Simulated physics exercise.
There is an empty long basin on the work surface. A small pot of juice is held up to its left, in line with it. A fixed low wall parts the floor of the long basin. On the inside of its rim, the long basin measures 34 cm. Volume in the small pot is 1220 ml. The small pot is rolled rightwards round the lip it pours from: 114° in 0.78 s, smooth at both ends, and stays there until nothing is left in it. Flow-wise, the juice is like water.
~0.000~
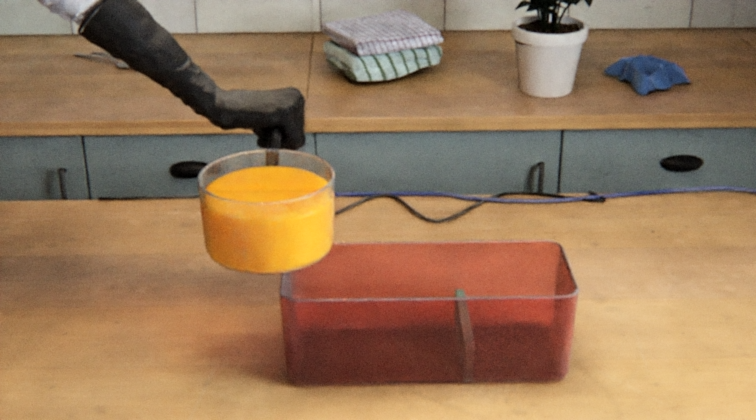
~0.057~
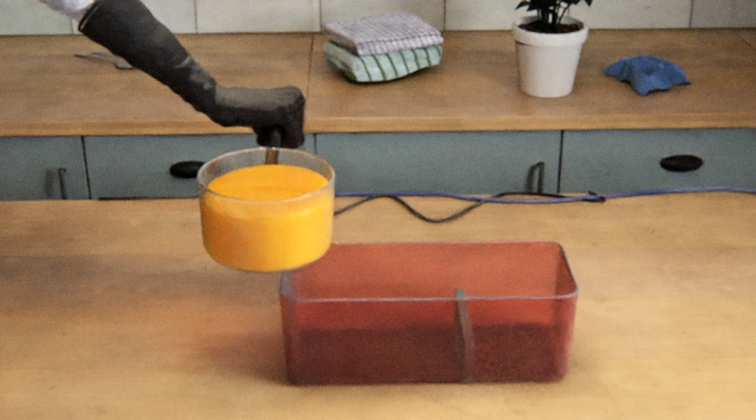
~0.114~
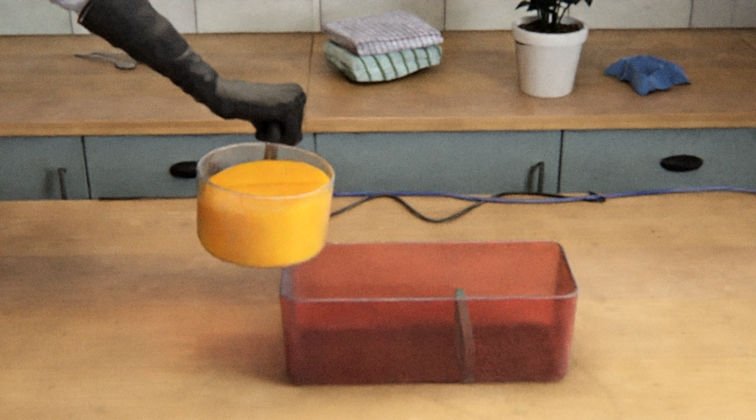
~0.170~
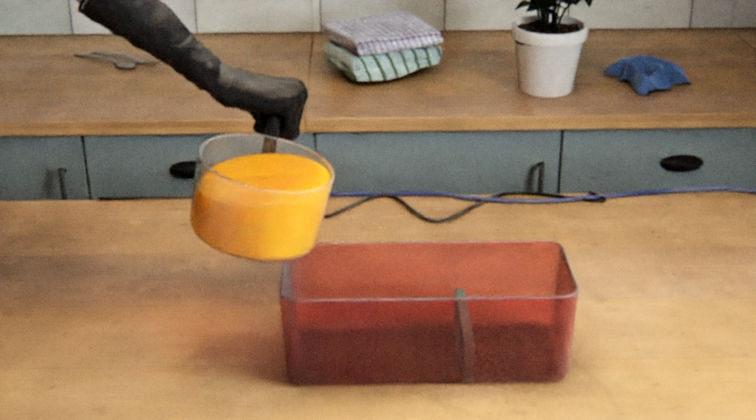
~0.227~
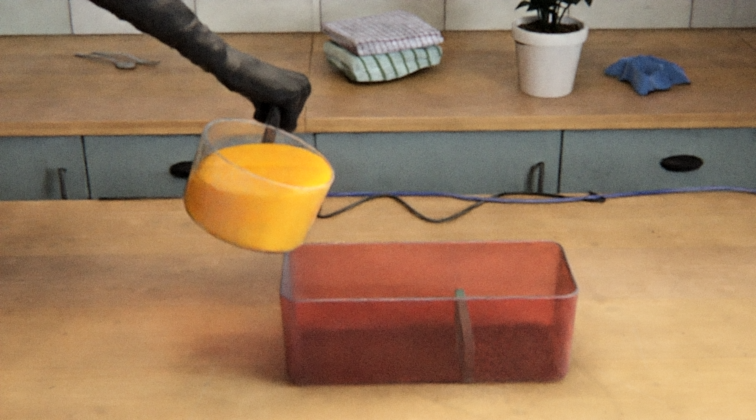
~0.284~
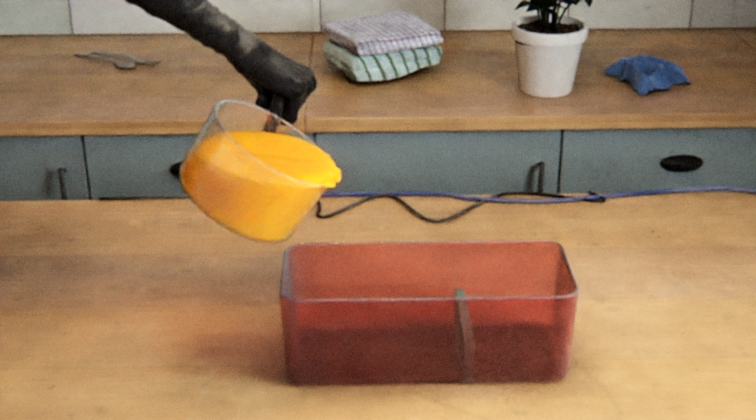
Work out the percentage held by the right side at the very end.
I would put it at 19 per cent.
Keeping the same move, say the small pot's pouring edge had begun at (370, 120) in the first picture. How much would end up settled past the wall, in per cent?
50 %.
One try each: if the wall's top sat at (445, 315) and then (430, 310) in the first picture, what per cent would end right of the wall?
Roughly 45 per cent, then 55 per cent.
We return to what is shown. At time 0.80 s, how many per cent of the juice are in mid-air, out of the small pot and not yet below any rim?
12 per cent, roughly.
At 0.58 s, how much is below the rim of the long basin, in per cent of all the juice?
Around 10 percent.
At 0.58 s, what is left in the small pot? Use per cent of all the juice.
Close to 42 percent of the liquid remains at that time.
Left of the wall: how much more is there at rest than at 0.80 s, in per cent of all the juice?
Roughly 8 in a hundred.
After 0.58 s the tilt is 97° and 42 per cent is still to pour, 11 is left of the wall and 0 right of it.
After 0.80 s the tilt is 114° and 3 per cent is still to pour, 62 is left of the wall and 21 right of it.
After 1.03 s the tilt is 114° and 0 per cent is still to pour, 55 is left of the wall and 16 right of it.
After 1.28 s the tilt is 114° and 0 per cent is still to pour, 71 is left of the wall and 18 right of it.
In the end 71 per cent lies left of the wall, 19 right of it and 11 outside.
